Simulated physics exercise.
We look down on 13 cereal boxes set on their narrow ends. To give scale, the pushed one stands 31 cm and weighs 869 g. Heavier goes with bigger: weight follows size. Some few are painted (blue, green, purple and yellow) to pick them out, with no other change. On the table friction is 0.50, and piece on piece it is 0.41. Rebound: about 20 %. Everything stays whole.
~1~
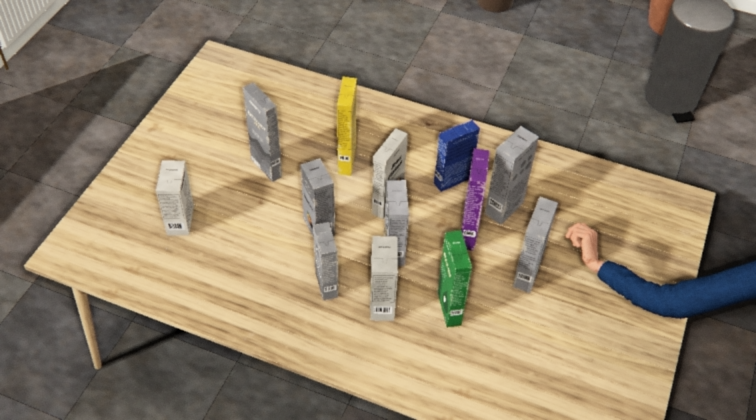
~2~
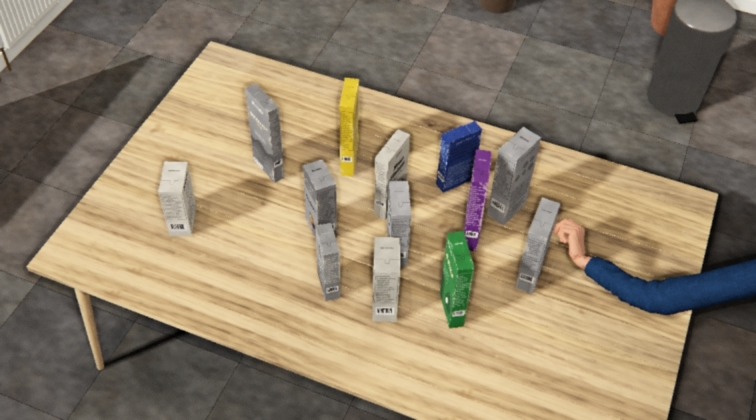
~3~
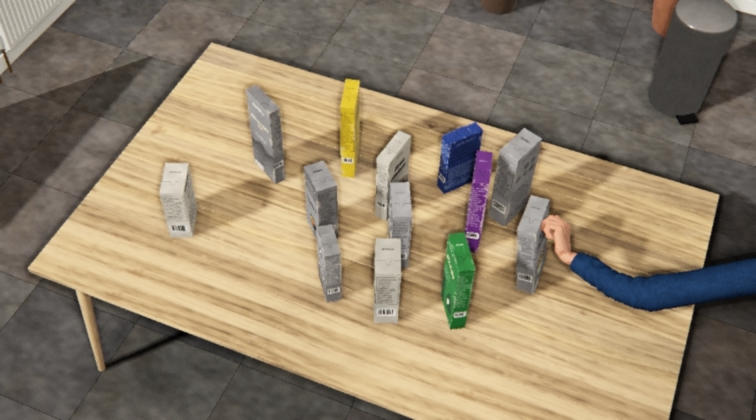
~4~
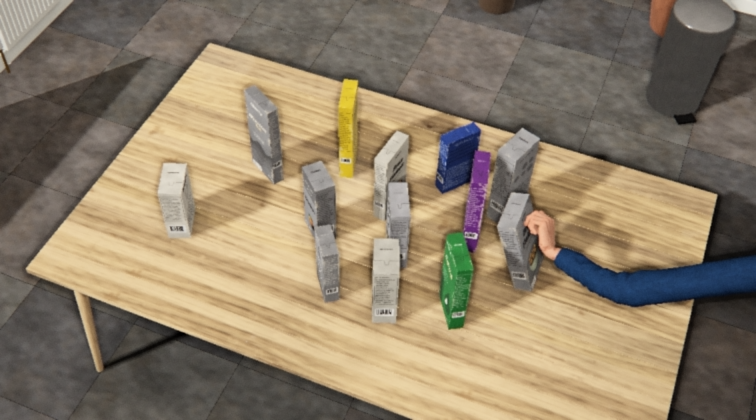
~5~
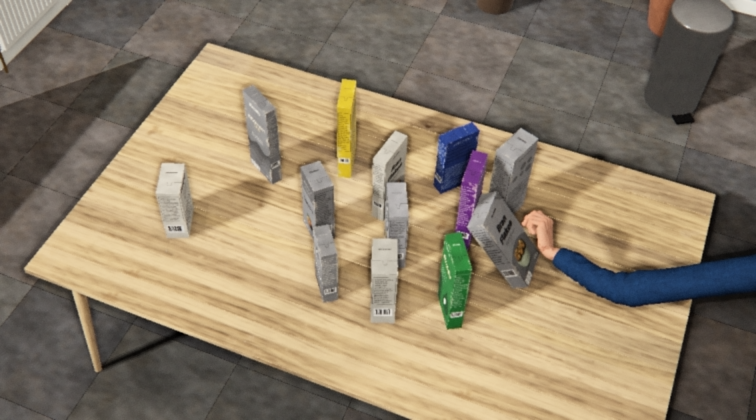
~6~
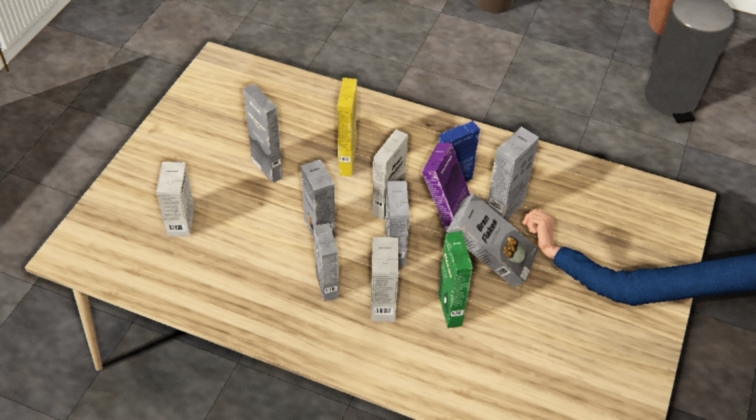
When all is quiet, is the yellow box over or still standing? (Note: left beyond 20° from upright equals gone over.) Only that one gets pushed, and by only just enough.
As it turns out, this yellow box ends up over.
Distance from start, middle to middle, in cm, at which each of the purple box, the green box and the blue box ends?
I'd estimate purple at 20 cm, green at 0 cm and blue at 0 cm.
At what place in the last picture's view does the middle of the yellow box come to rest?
Close to (286, 119).
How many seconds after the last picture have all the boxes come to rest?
Around 1.0 s.
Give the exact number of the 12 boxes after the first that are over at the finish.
That makes 3.
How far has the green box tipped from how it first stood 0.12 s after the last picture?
Angle from initial pose, roughly 0 deg - estimate.
Then, 0.12 s on from the sixth picture, 1 of the 12 other boxes over; yellow box unmoved; purple box tipped 50°.
Then, 0.30 s on from the sixth picture, 2 of the 12 other boxes over; yellow box tipped 3°; purple box tipped 74°.
Then, 0.58 s on from the sixth picture, 3 of the 12 other boxes over; yellow box tipped 71°; purple box lying flat.
Finally, 3 of the 12 other boxes over; yellow box lying flat; purple box lying flat; blue box unmoved. Nine left standing. Seen by the last camera, middles, yellow box near (286, 119), purple box near (416, 206).
